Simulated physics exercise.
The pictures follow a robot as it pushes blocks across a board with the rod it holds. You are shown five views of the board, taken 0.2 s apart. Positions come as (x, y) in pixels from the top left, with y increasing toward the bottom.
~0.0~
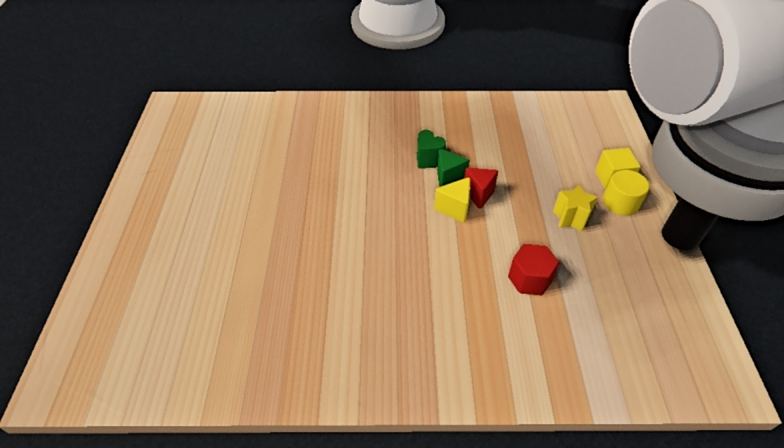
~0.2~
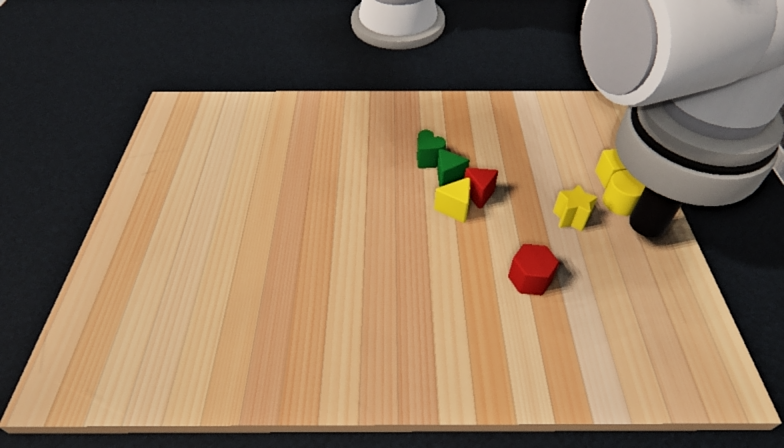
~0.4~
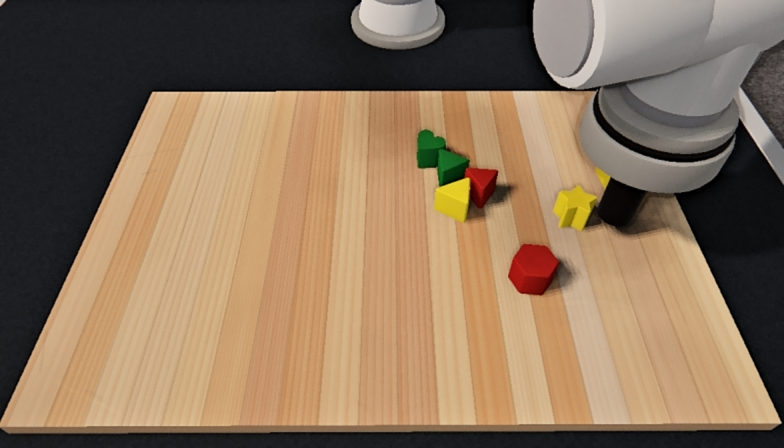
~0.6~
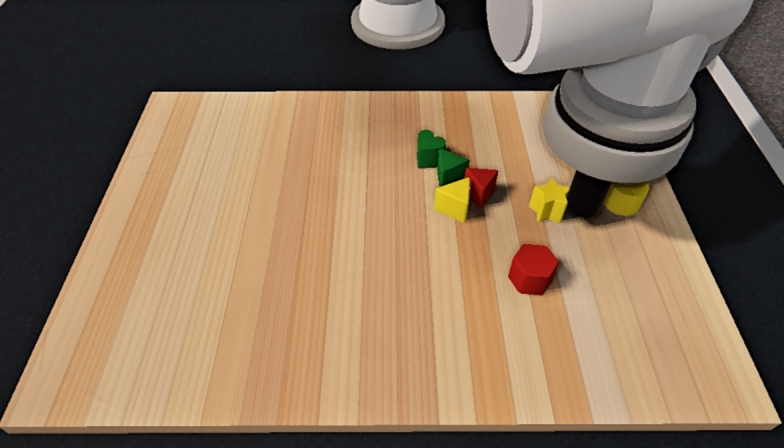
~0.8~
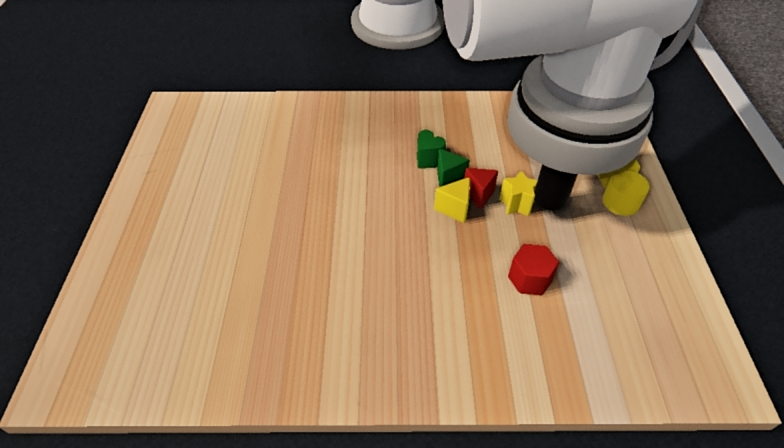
A wooden board of pale and orange-brown strips lies on a black surface, seen from above at an angle by a still camera. Green, red and yellow blocks cluster right of centre, a red block sits below them, and a yellow star and two yellow blocks lie farther right. A white and grey robot arm sweeps its black rod leftward, pushing the star toward the cluster.
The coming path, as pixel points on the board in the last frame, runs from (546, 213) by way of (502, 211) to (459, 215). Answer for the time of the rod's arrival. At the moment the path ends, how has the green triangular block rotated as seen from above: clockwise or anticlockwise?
From above, clockwise.
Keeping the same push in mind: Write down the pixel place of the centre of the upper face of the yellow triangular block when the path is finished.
My best guess is (432, 191).
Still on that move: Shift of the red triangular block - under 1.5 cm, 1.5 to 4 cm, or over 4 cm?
The answer here is over 4 cm.
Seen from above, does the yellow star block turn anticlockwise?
No, it doesn't check out.
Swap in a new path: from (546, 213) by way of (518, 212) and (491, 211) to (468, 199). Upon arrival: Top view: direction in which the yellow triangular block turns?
Against the clock.
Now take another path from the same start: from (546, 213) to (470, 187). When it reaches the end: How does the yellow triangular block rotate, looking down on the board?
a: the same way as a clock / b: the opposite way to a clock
Choice b: The opposite way to a clock.
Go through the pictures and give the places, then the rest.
Rod's lower end (680, 237); green triangular block (451, 159); yellow triangular block (458, 189); red triangular block (483, 175); yellow star block (579, 198), in the first picture.
Rod (647, 225); blocks still, in the second picture.
Rod (615, 214); blocks still, in the third picture.
Rod (582, 205); yellow star block (554, 191), in the fourth picture.
Rod (550, 199); green triangular block (451, 159); yellow triangular block (458, 189); red triangular block (483, 175); yellow star block (522, 184), in the fifth picture.
What follows on the original path. Halfway along, rod (504, 197); green triangular block (443, 154), turned 15° clockwise; yellow triangular block (452, 190), turned 25° anticlockwise; red triangular block (457, 167), turned 20° anticlockwise; yellow star block (483, 175), turned 25° clockwise.
At the end, rod (461, 201); green triangular block (434, 145), turned 45° clockwise; yellow triangular block (432, 191); red triangular block (434, 160); yellow star block (453, 174), turned 55° clockwise.
